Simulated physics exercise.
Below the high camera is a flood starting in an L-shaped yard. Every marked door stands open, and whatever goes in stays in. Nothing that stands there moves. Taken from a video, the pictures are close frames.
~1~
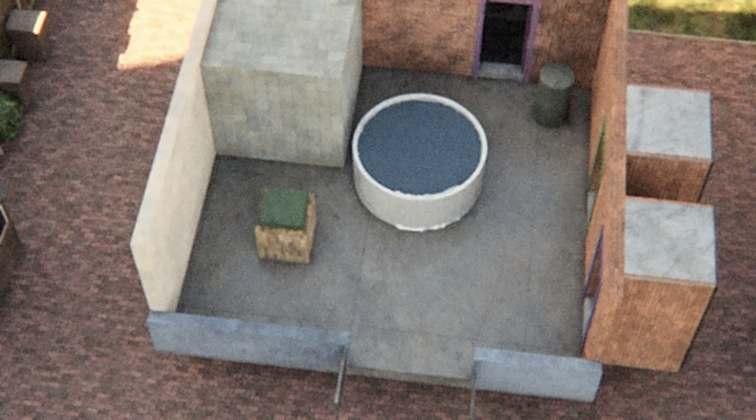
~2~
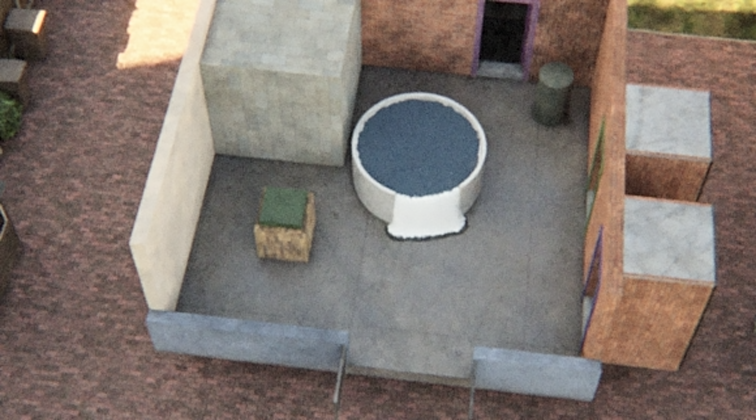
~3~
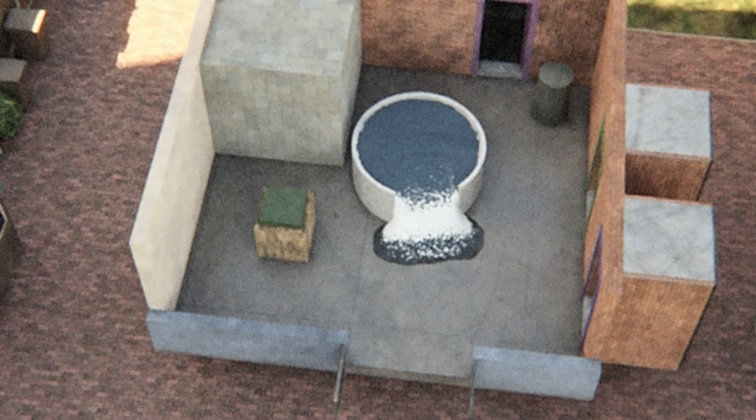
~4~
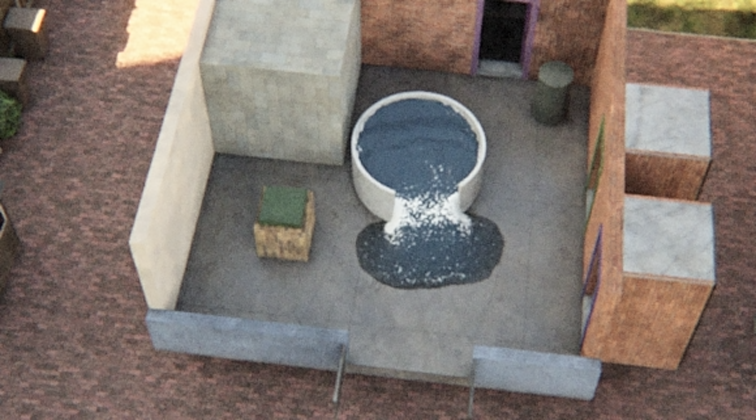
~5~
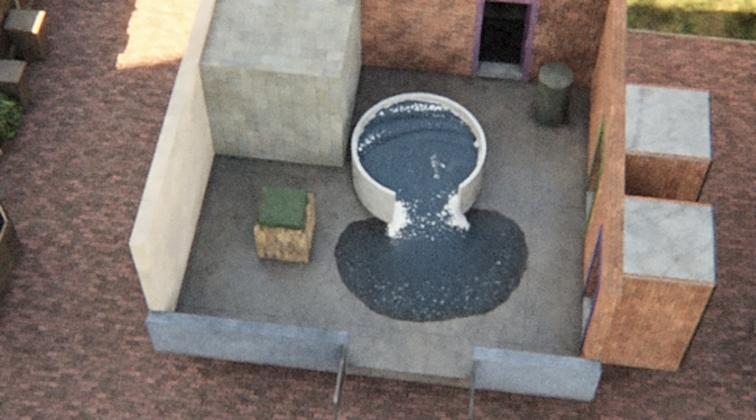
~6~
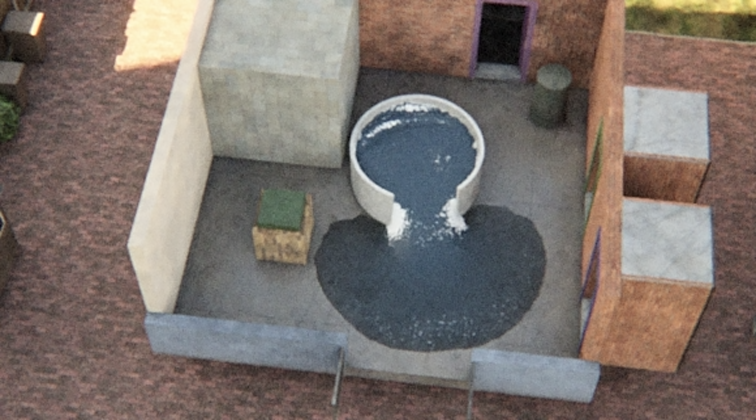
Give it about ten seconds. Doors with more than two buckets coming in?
Result: The purple door will get two buckets at most; the blue door will get more than two buckets; the green door will get two buckets at most.
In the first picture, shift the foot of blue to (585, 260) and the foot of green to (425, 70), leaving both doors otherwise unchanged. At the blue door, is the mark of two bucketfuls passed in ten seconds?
Taken on its own, the blue door stays beneath the limit.
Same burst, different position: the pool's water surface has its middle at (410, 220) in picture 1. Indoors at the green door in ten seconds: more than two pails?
As I see it, the green one remains within bounds.
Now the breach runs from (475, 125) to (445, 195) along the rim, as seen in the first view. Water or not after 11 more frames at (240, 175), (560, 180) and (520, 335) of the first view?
In the order given: Untouched, swamped and swamped.
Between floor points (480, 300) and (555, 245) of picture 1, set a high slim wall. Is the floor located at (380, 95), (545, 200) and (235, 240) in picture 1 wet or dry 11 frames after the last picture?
Lab note - spot 1 parched, spot 2 inundated, spot 3 parched.
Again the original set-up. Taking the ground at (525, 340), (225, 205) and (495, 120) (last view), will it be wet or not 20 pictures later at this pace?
Lab note, in the order given: Wet through, unwetted, unwetted.
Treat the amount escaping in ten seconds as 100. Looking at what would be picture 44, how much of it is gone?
About 80 per cent.
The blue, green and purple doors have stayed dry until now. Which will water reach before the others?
Result: The one in blue.
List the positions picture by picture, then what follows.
In the first picture, the pool at (420, 148) is whole and still.
In the second picture, water pours out at (428, 216) and has run to (388, 227).
In the third picture, the front is at (379, 247), out from the gap at (428, 217).
In the fourth picture, water pours out at (427, 217) and has run to (486, 273).
In the fifth picture, the front is at (501, 299), out from the gap at (427, 218).
In the sixth picture, water pours out at (426, 220) and has run to (486, 338).
A moment on, water covers 40 % of the floor; the purple door not reached, the blue door wet at the sill, nothing in, the green door not reached.
Next, water covers 40 % of the floor; the purple door not reached, the blue door under two buckets in, the green door wet at the sill, nothing in.
Then, water covers 50 % of the floor; the purple door not reached, the blue door over two buckets in, the green door wet at the sill, nothing in.
Later, water covers 80 % of the floor; the purple door wet at the sill, nothing in, the blue door over two buckets in, the green door wet at the sill, nothing in.
In the end, water covers 100 % of the floor; the purple door wet at the sill, nothing in, the blue door over two buckets in, the green door wet at the sill, nothing in.
